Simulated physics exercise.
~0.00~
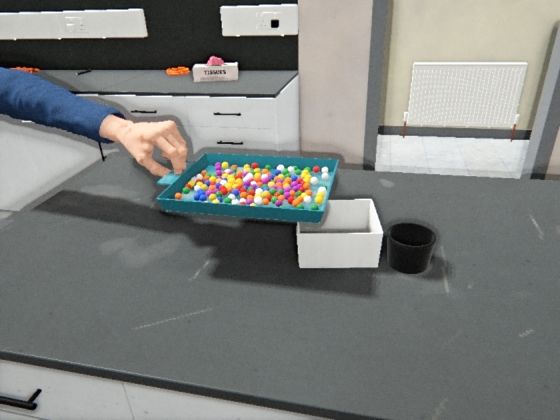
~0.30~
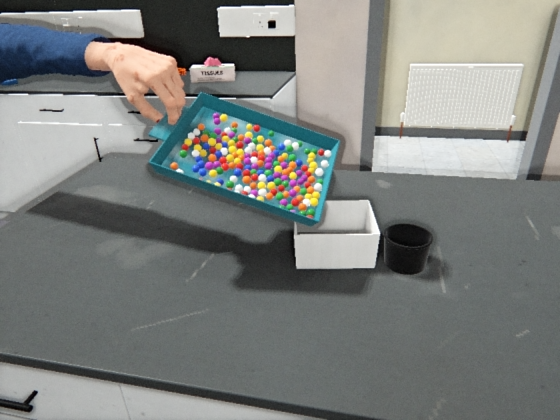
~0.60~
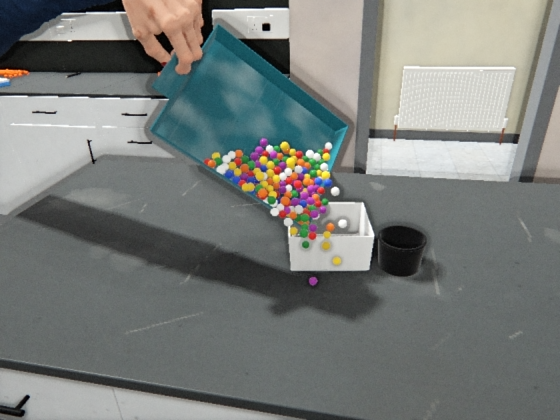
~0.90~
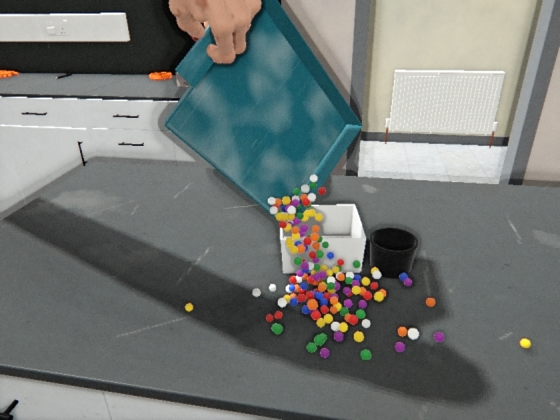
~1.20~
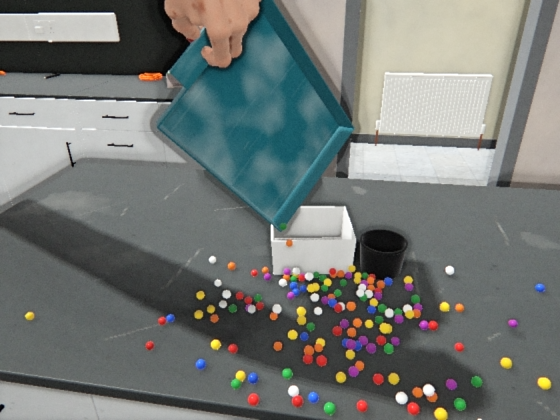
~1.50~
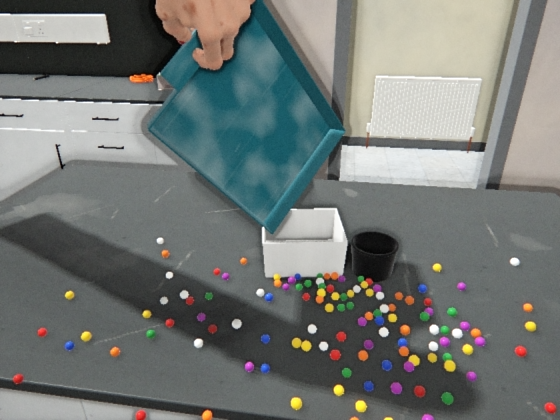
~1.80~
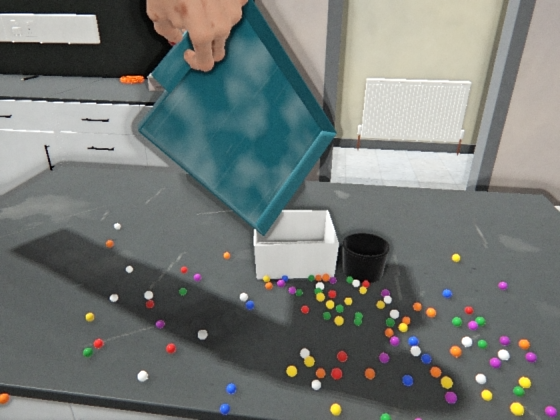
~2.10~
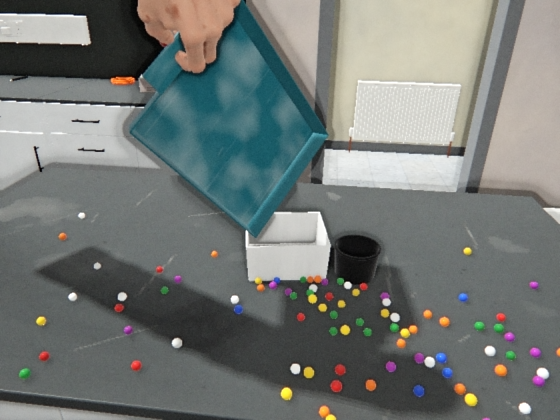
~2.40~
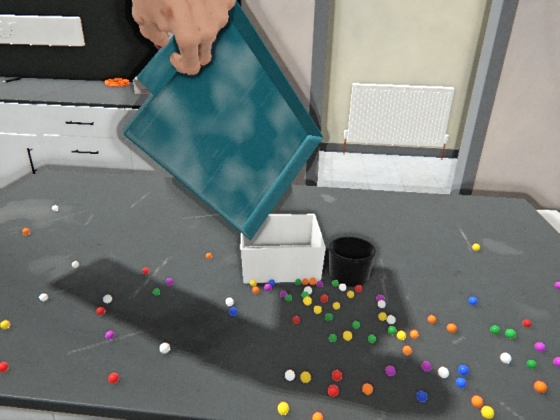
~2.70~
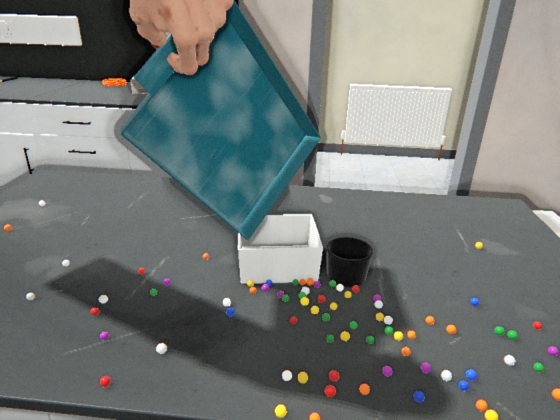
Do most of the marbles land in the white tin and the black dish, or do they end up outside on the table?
They end up outside, scattering over and around the table, while neither the white tin nor the black dish gets any real share of them.
